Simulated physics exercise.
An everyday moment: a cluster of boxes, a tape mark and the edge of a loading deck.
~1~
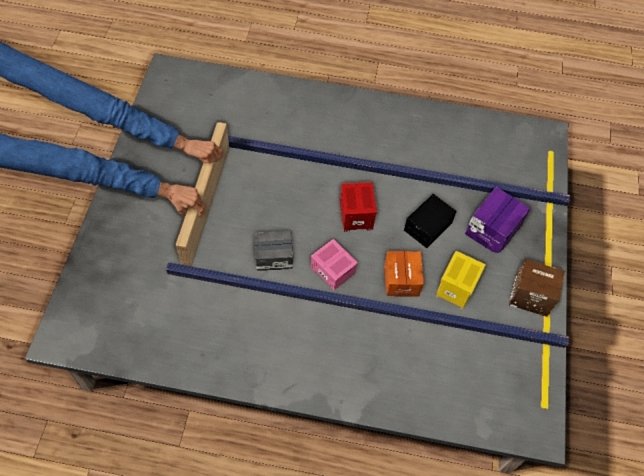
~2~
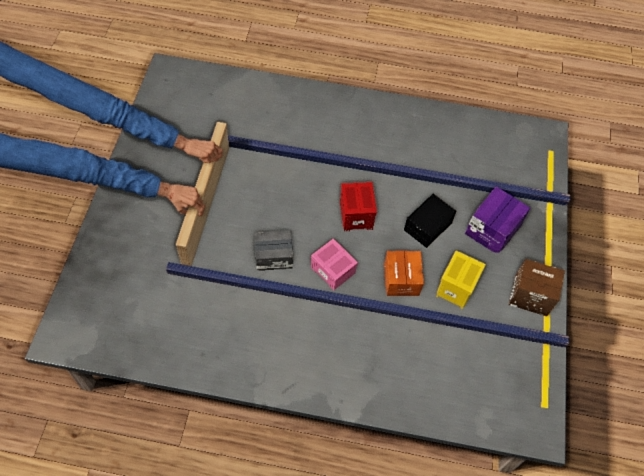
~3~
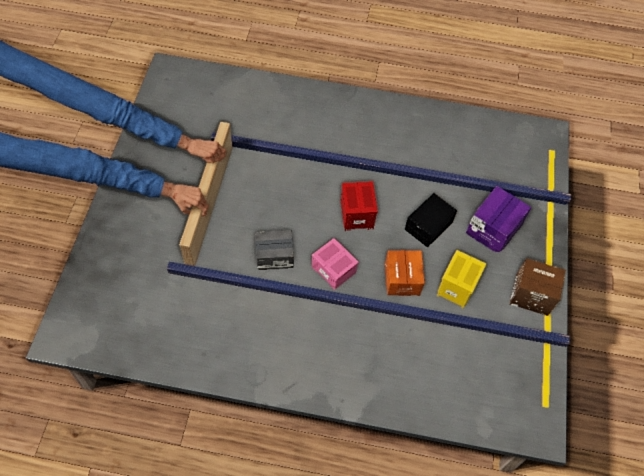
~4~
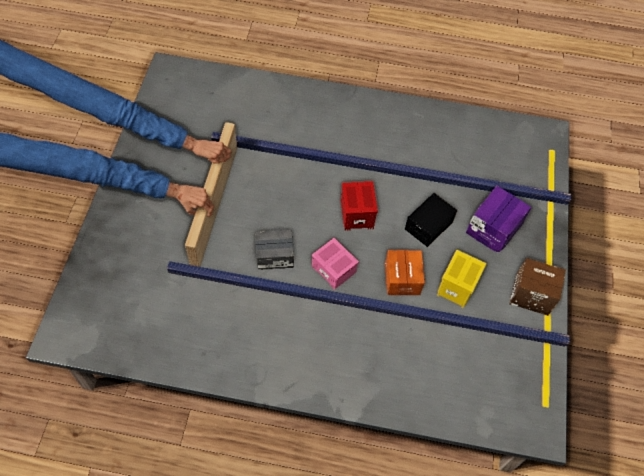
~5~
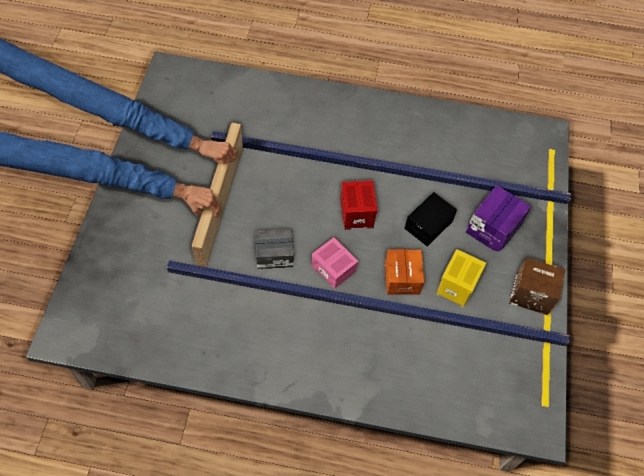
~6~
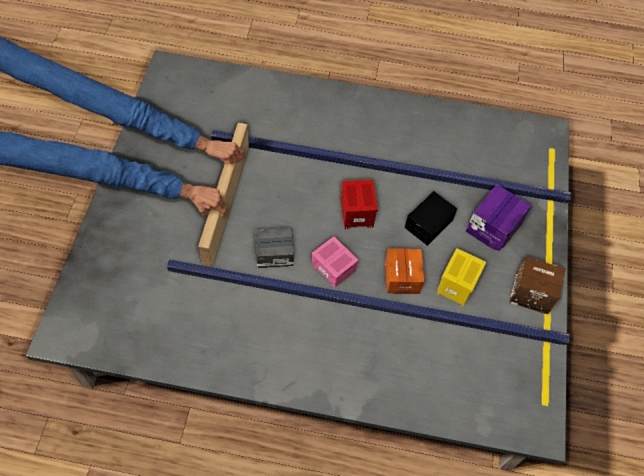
On a grey deck, two hands slide a wooden plank slightly right toward eight still, colourful boxes.
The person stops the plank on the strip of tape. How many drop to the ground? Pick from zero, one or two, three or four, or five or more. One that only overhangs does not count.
Outcome: The number that fall off is five or more.
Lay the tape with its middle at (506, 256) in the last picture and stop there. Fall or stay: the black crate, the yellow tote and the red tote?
The black crate stays on, the yellow tote tumbles off, the red tote survives.
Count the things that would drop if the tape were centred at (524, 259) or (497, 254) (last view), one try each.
Down on the ground: 6 and 4.
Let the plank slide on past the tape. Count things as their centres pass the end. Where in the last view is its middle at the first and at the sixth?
At (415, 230) for the first, at (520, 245) for the sixth.
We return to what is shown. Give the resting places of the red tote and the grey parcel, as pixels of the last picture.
Near (570, 245) and (570, 307).
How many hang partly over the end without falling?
The number is 2.
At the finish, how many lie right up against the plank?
It touches 2.
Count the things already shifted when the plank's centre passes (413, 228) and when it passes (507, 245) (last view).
At the one place 8, at the other 8.
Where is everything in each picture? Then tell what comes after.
The first frame shows brown box (536, 288); purple parcel (497, 221); yellow tote (460, 281); plank (205, 193); tape (548, 266).
The second frame shows purple parcel (497, 221); plank (205, 193).
The third frame shows yellow tote (461, 280); orange parcel (404, 273).
The fourth frame shows brown box (537, 287); pink tote (335, 264).
The fifth frame shows purple parcel (498, 220); black crate (431, 219).
The sixth frame shows brown box (537, 286); purple parcel (498, 219); yellow tote (460, 278); plank (226, 194); tape (549, 264).
A little later, none off yet; brown box at rest near (537, 286); purple parcel at rest near (498, 219); yellow tote at rest near (460, 278).
Next, one off so far; brown box dropping near (595, 316); purple parcel shifted about its own width near (525, 221); yellow tote shifted well along near (560, 294).
When it is over, the number that fall off is five or more; down, pink tote, orange parcel, black crate, yellow tote, purple parcel and brown box.
